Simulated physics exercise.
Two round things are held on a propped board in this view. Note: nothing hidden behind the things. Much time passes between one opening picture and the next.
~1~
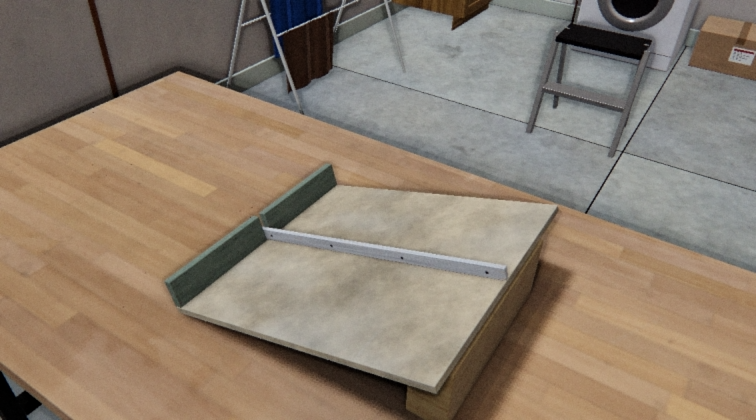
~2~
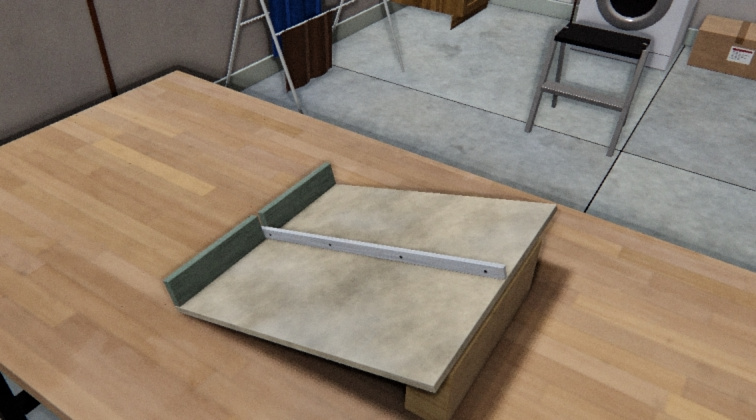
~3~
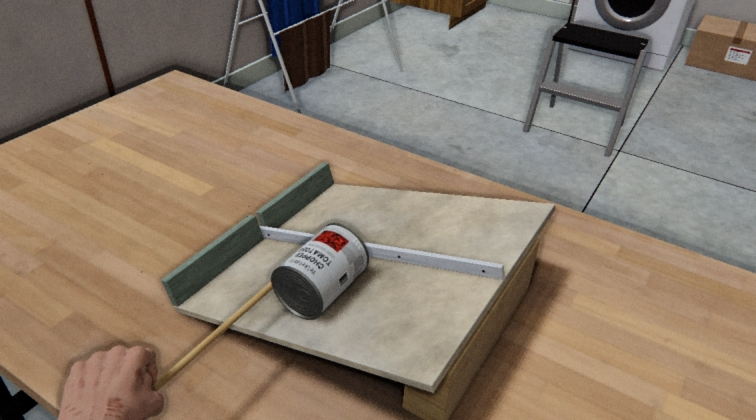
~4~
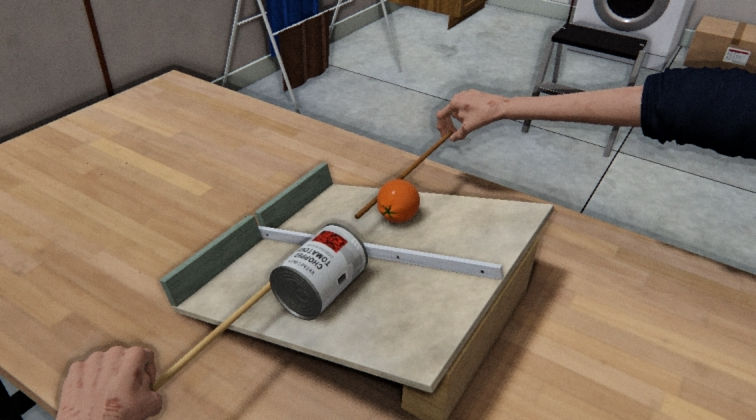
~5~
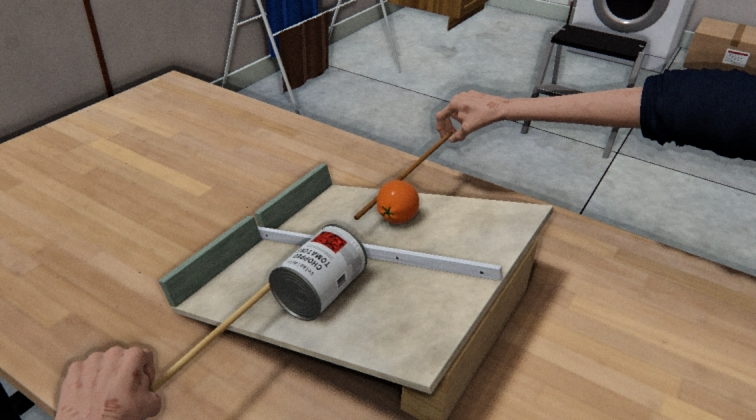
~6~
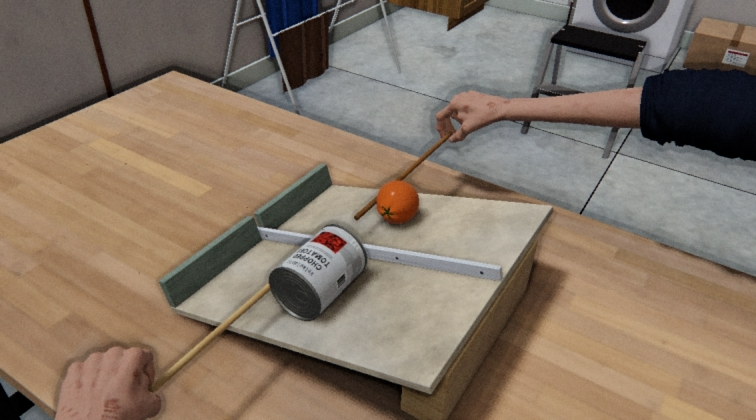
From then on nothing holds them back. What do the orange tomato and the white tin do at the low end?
Result - orange tomato remains aboard, white tin remains aboard.
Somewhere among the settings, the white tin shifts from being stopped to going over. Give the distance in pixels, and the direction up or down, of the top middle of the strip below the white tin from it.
Shift: Approx. 12 px, direction down.
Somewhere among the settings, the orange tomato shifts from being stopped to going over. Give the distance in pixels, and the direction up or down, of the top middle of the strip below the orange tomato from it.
About 12 pixels, down.
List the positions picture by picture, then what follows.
Board (366, 246), in the first picture.
Board (364, 245), in the second picture.
Board (363, 245), in the third picture.
Held back by the sticks; white tin (320, 271); board (361, 245), in the fourth picture.
Held back by the sticks; orange tomato (398, 202); board (361, 246), in the fifth picture.
Held back by the sticks; orange tomato (398, 202); white tin (320, 272); board (361, 246), in the sixth picture.
Then, 0.26 s past the last view, orange tomato rolling on the board near (373, 201); white tin rolling on the board near (295, 267).
Then, 0.42 s past the last view, orange tomato rolling on the board near (328, 196); white tin rolling on the board near (251, 258).
Finally, the orange tomato stops on the board, near (311, 194); the white tin stops on the board, near (231, 254).
